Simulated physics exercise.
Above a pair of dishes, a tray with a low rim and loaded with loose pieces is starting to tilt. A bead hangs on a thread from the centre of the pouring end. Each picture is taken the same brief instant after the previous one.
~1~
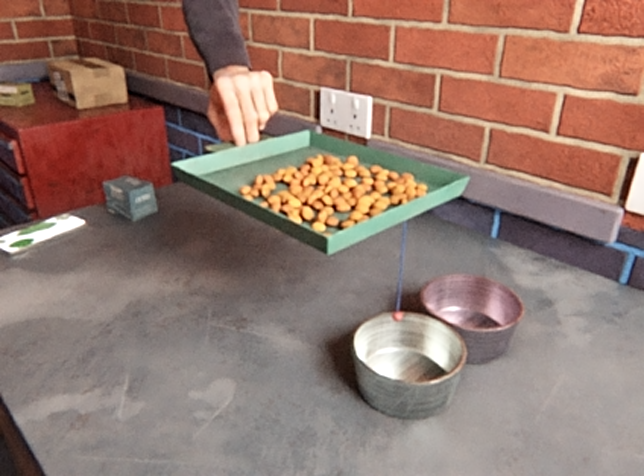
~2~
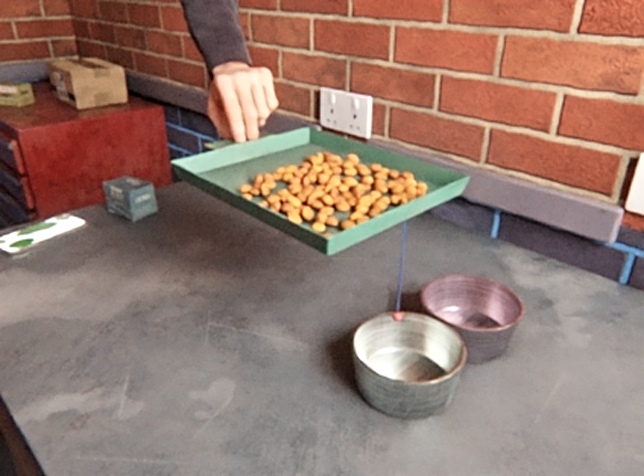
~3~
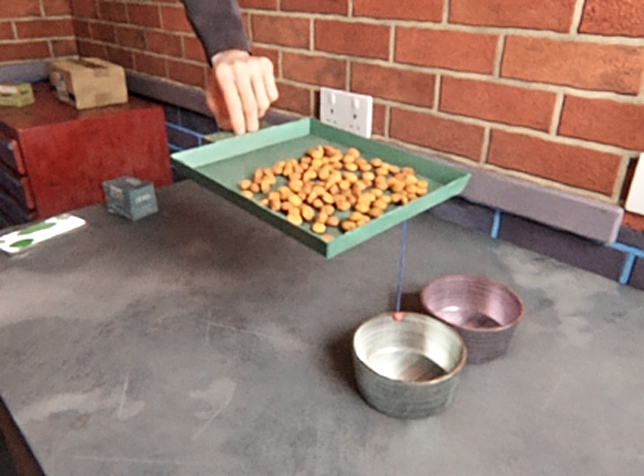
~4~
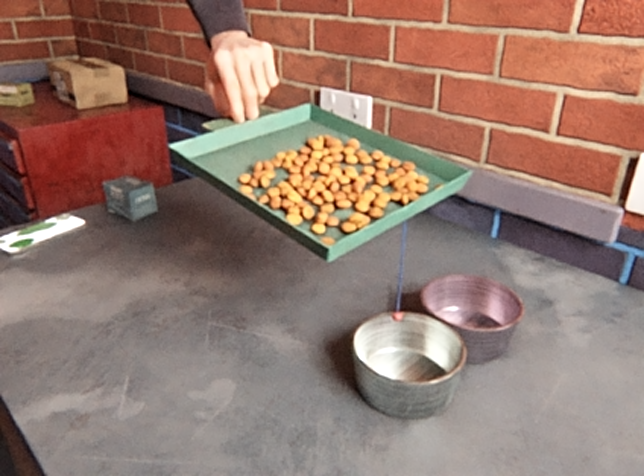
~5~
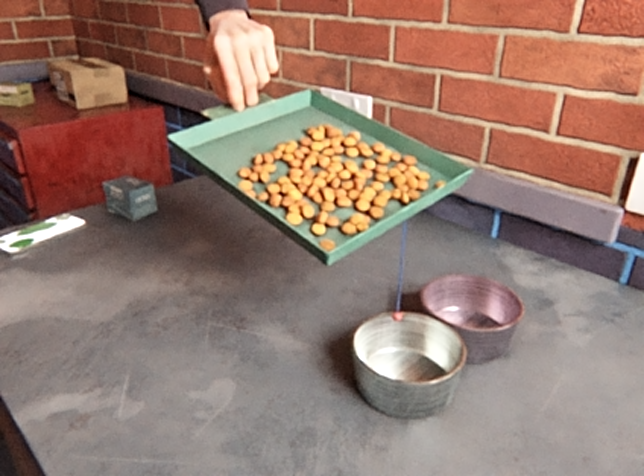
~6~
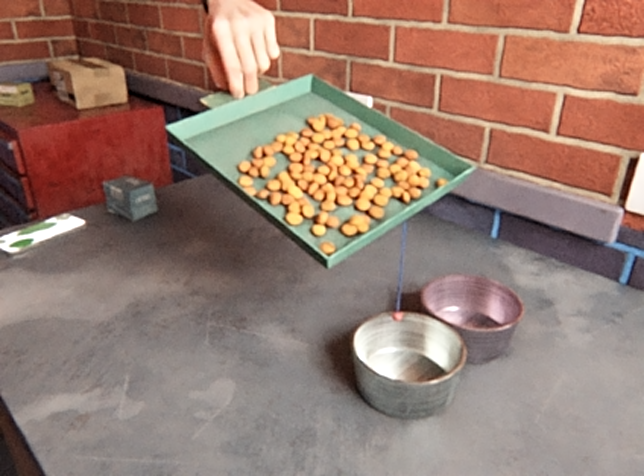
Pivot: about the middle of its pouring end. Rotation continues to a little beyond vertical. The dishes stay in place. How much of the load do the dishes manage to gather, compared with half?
They gather less than half of it.
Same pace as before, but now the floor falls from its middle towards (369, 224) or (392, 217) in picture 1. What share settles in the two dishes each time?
The first try gives close to 50 per cent, the second close to 60 per cent.
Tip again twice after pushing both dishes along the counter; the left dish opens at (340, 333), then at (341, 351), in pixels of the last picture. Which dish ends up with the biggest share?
In the first position the left of the two, in the second the left of the two.
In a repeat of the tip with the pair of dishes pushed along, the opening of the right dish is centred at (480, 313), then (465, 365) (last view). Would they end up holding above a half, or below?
In the first position shy of half, in the second shy of half.
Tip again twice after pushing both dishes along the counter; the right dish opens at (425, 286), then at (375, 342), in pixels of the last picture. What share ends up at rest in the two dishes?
Roughly 10 % and 80 %.
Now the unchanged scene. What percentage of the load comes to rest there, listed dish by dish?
Looks like close to 20 % lands in the left dish and close to 0 % in the right one.
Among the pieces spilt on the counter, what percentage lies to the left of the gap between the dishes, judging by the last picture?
I'd put it at close to 100 per cent.
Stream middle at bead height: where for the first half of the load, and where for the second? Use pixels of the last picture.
First close to (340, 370), next close to (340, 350).
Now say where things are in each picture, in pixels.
Corners of the pouring end (328, 233) and (462, 177), level; middle of the load (330, 187), bits of cat kibble; left dish (452, 388); right dish (513, 336); bead on its thread (397, 317), in the first picture.
Corners of the pouring end (328, 234) and (463, 176), level; middle of the load (330, 186), in the second picture.
Corners of the pouring end (328, 237) and (463, 174), tipped barely, lowest at the left corner; middle of the load (330, 183), in the third picture.
Corners of the pouring end (329, 242) and (465, 171), tipped a little, lowest at the left corner; middle of the load (331, 178), in the fourth picture.
Corners of the pouring end (329, 247) and (466, 169), tipped a little, lowest at the left corner; middle of the load (331, 172), in the fifth picture.
Corners of the pouring end (329, 252) and (468, 166), tipped clearly, lowest at the left corner; middle of the load (332, 168); left dish (452, 388); right dish (513, 336), in the sixth picture.
Just after the last frame, tray tipped steeply; every one on the tray.
A moment on, tray tipped past a quarter turn; about a tenth on the tray; about a tenth in the left dish; roughly half outside both; roughly a quarter in the air.
Further on, tray tipped past a quarter turn; roughly a quarter in the left dish; the larger part outside both.
When it is over, tray tipped past a quarter turn; roughly a quarter in the left dish; not one in the right dish; the larger part outside both.
